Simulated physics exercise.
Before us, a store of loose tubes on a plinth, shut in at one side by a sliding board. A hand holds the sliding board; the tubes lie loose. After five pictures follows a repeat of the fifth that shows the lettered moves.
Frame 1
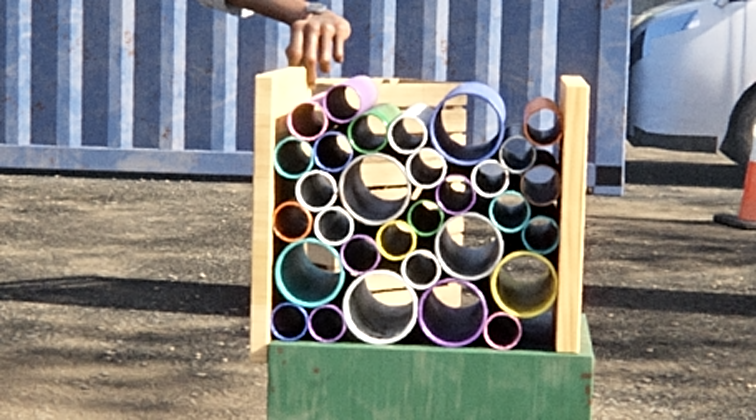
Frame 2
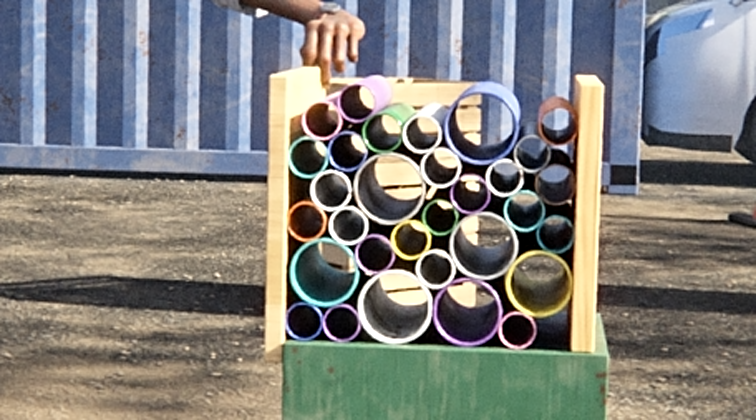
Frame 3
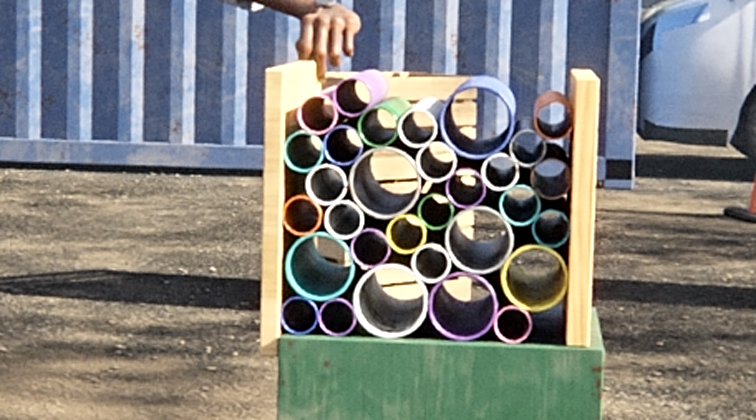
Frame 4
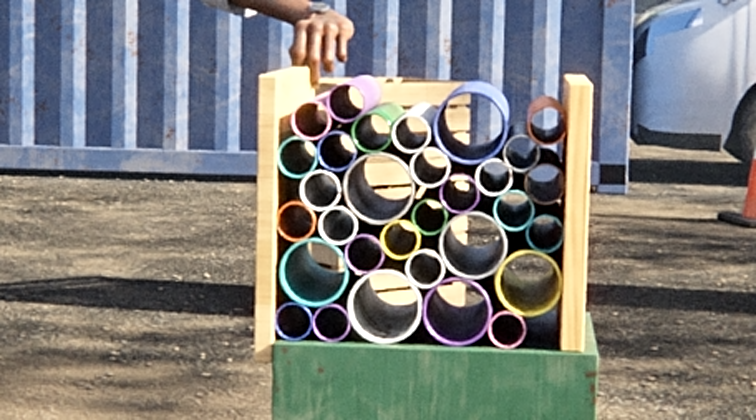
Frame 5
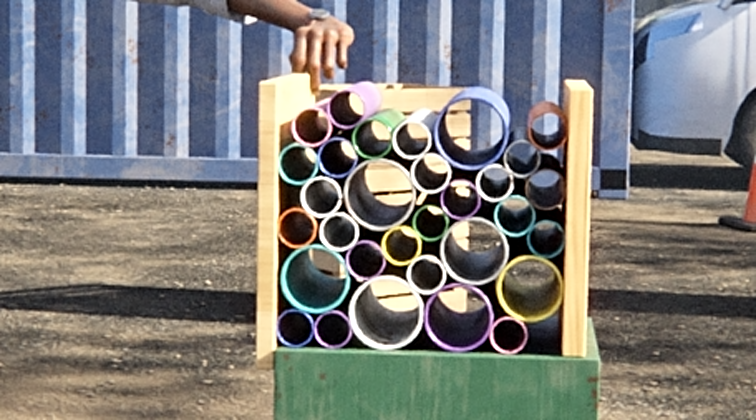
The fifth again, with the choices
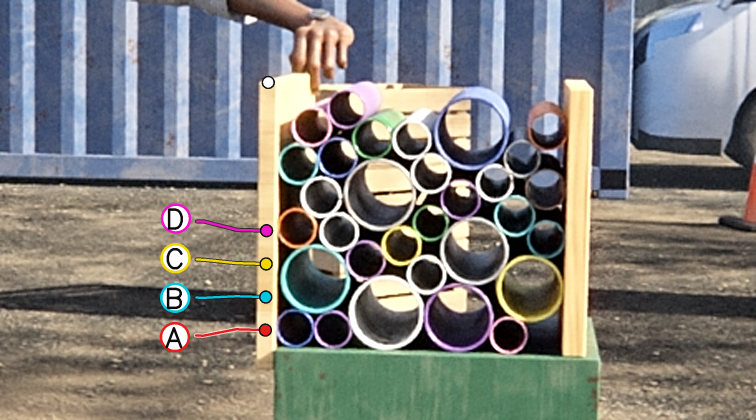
On a gravel lot beside a blue container, a hand rested on top of a wooden frame packed with loose colourful tubes on a green stand; the view shook slightly, but nothing inside visibly shifted.
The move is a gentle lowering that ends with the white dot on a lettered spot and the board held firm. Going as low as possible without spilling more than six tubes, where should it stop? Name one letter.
No lower than D.
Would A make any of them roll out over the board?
Yes.
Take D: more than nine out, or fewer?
At D, fewer than nine.
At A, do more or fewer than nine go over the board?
More than nine.
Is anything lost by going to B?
At B: Yes.
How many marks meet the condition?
One of them.
On the copy, A at (265, 330); B at (266, 297); C at (266, 264); D at (266, 231); the white dot at (268, 83).
On D. First, top of the board (278, 149).
Then, top of the board (277, 226).
Finally, top of the board (277, 230), three out over the board.
By contrast, A more than six out over the board; B more than six out over the board; C more than six out over the board.
